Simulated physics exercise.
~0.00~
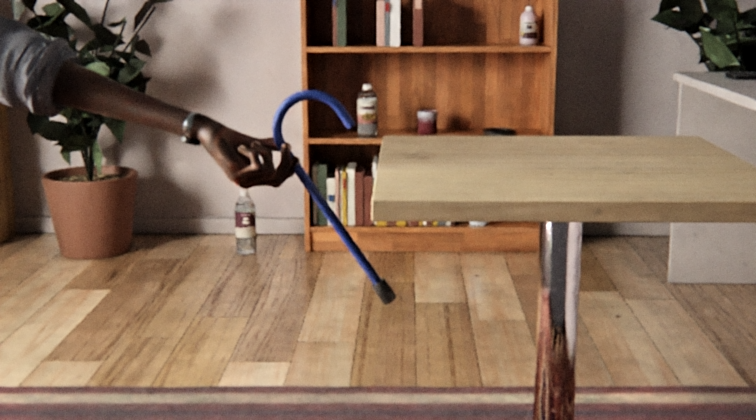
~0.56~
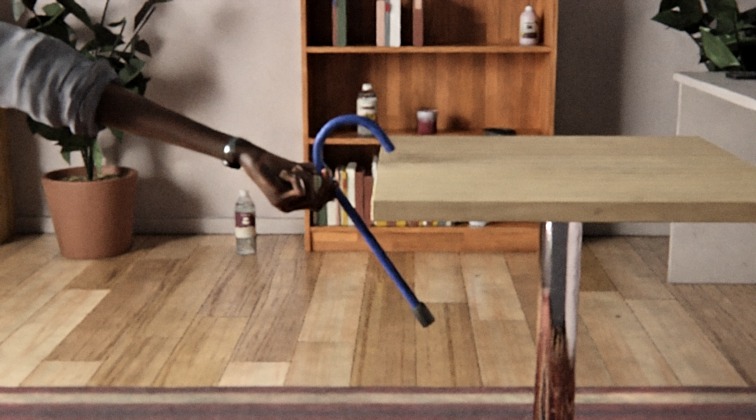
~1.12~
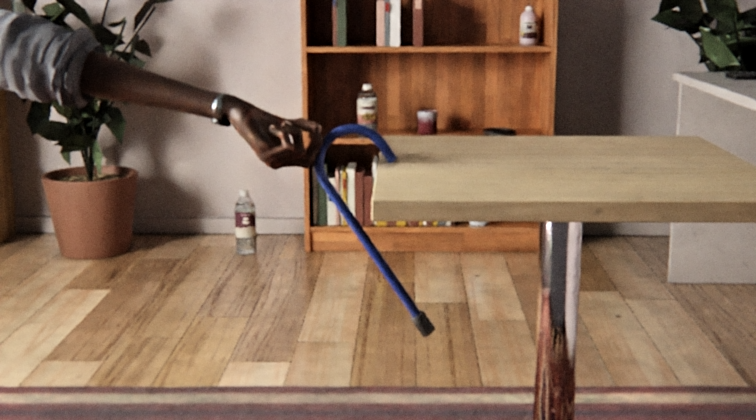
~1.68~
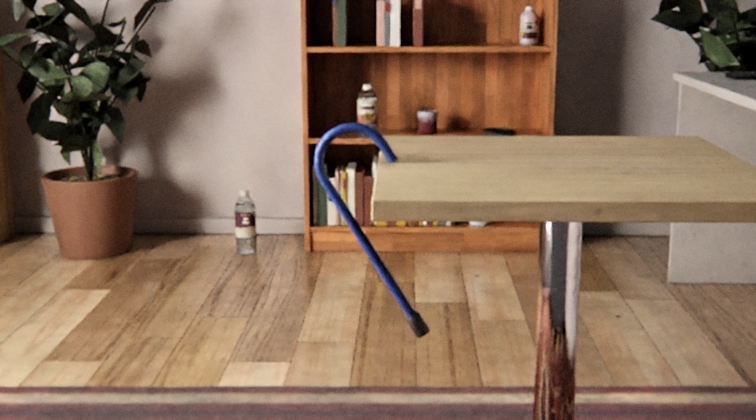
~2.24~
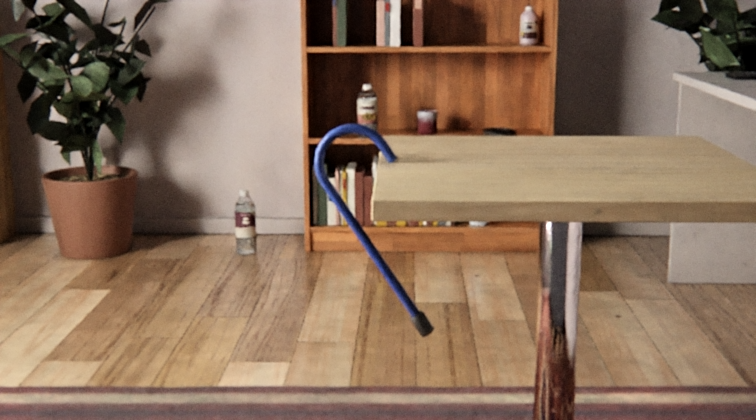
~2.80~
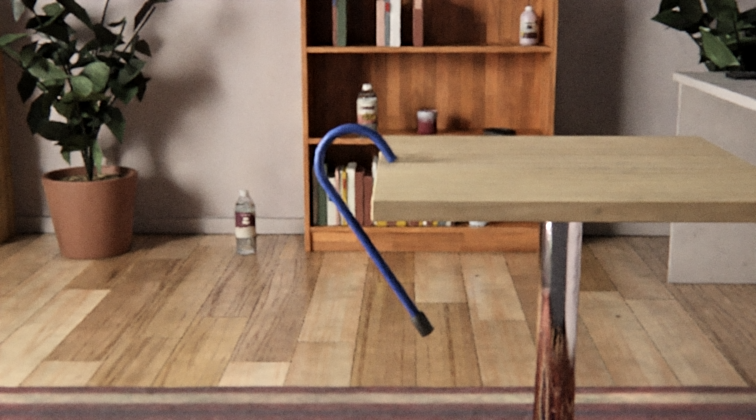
A hand carried a blue cane right and slightly down to the left edge of a wooden table, hooked its curved handle over the top, then let go and drew away, leaving the cane hanging still from the edge.
